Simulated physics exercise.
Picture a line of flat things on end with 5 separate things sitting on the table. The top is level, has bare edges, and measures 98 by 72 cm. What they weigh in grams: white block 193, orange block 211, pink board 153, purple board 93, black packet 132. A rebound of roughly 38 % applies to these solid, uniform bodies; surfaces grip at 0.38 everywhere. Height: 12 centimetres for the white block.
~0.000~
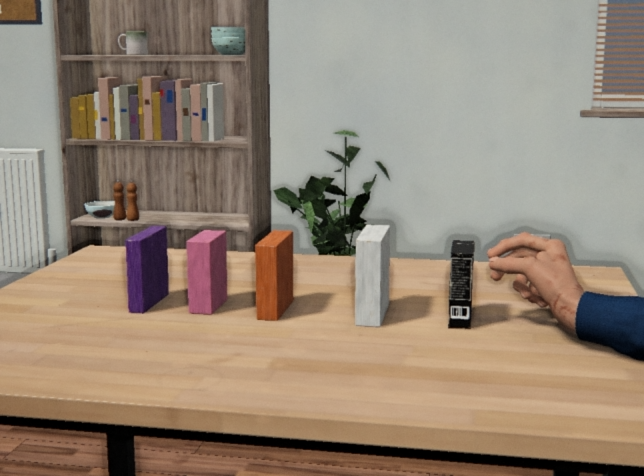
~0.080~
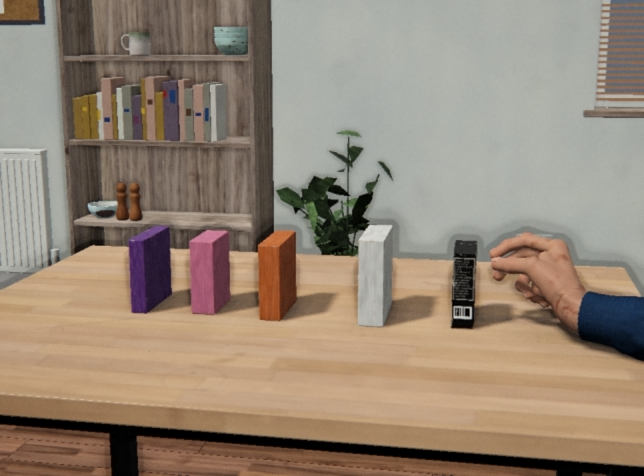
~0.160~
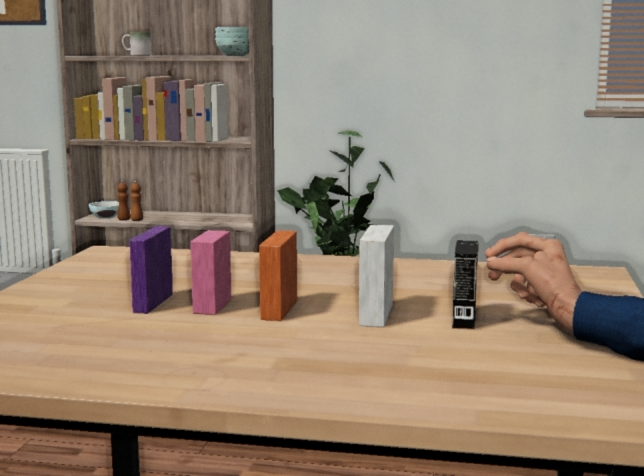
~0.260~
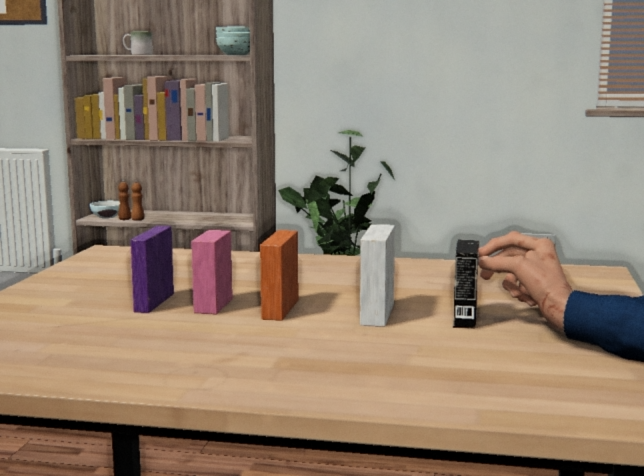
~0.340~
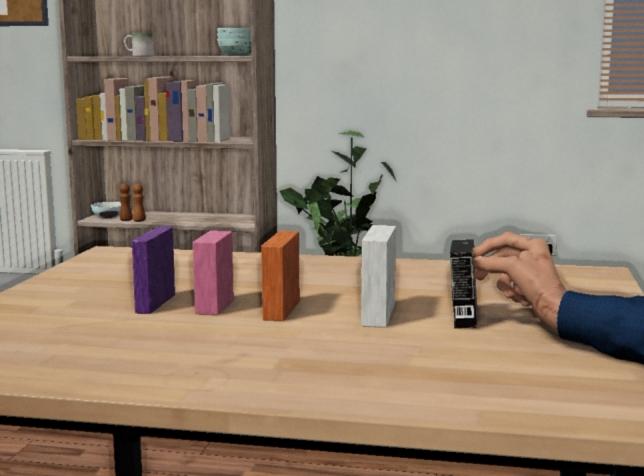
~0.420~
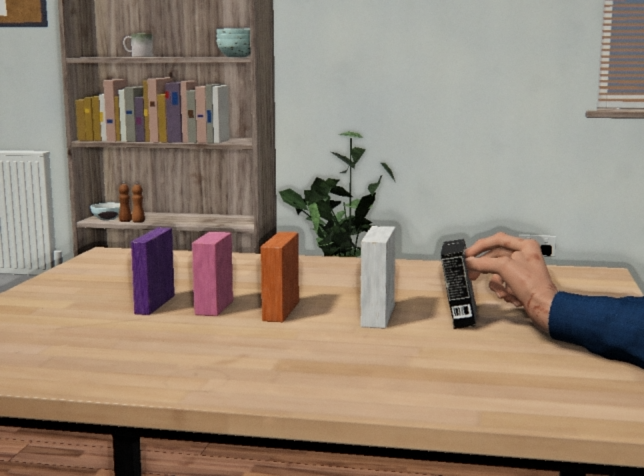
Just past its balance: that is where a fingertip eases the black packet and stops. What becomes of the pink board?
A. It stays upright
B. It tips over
It stays upright.
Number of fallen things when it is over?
1.
After 0.72 s, black packet 62° over.
After 1.12 s, black packet 90° over.
At rest (2.3 s), all 3 in place, give or take 5 cm. Seen from the same camera at the end, pink board near (214, 273).
